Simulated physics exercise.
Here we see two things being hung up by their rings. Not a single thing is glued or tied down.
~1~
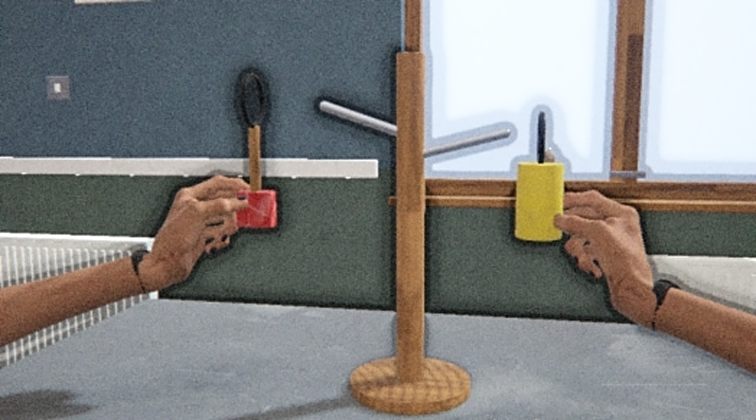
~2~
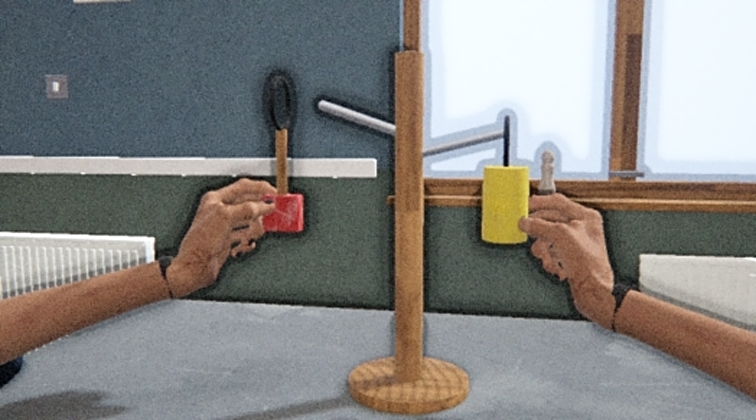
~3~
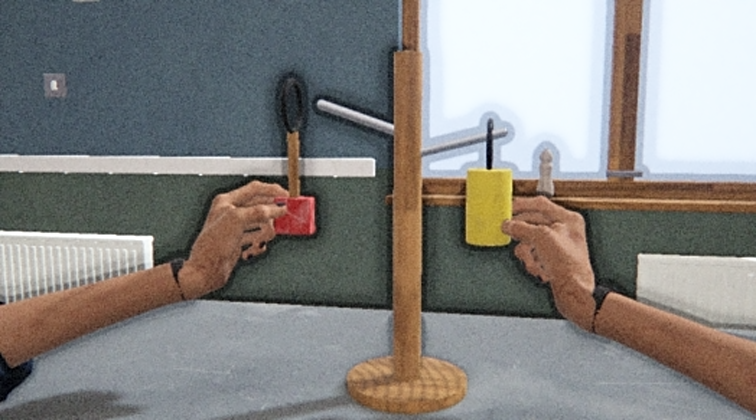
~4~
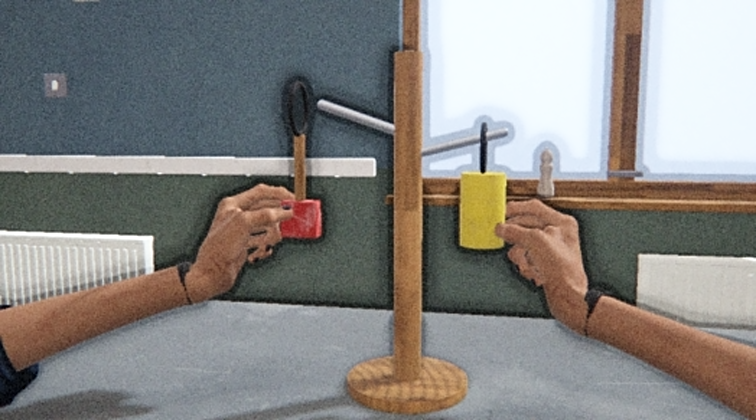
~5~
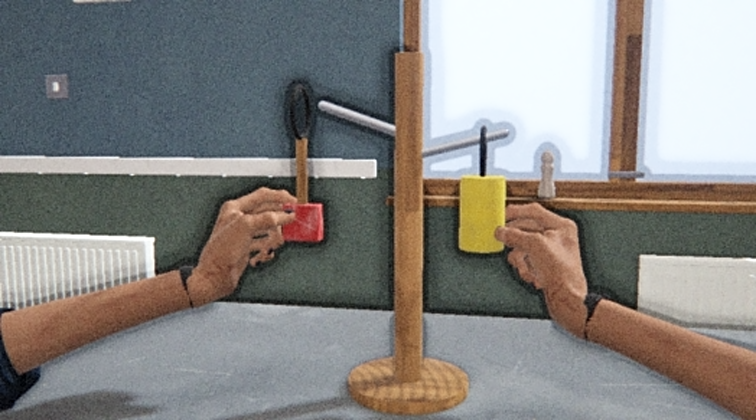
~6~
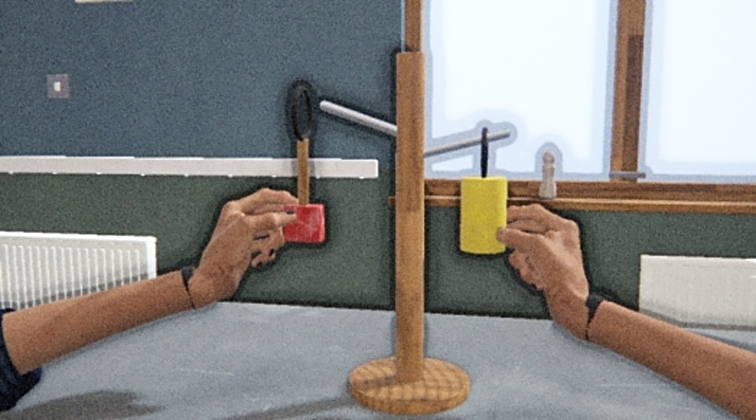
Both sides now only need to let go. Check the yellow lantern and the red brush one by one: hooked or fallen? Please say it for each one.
Seen one by one - yellow lantern: Hooked, red brush: Fallen.
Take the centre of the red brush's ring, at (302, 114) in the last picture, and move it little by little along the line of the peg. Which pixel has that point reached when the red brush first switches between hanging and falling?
Critical pixel: Roughly (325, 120).
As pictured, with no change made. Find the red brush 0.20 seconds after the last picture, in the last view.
The middle sits near (304, 257).
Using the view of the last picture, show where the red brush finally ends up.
About (305, 308).
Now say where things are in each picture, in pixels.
In the first picture, still on the way; yellow lantern (540, 174); red brush (254, 150); peg stand (413, 227).
In the second picture, still on the way; red brush (281, 154); peg stand (411, 226).
In the third picture, still on the way; yellow lantern (489, 180); peg stand (410, 226).
In the fourth picture, still on the way; red brush (300, 160); peg stand (410, 226).
In the fifth picture, still on the way; yellow lantern (483, 187); peg stand (411, 227).
In the sixth picture, in place, still held; yellow lantern (484, 188); red brush (303, 164); peg stand (412, 227).
Then, 0.14 s after the last picture, yellow lantern at rest near (484, 189); red brush moved about its own width near (303, 201).
Then, 0.20 s after the last picture, yellow lantern at rest near (484, 189); red brush falling near (304, 257).
Then, 0.28 s after the last picture, yellow lantern at rest near (484, 189); red brush down below near (305, 301).
At rest, the yellow lantern stays on its peg, near (485, 189); the red brush falls off, near (305, 308).
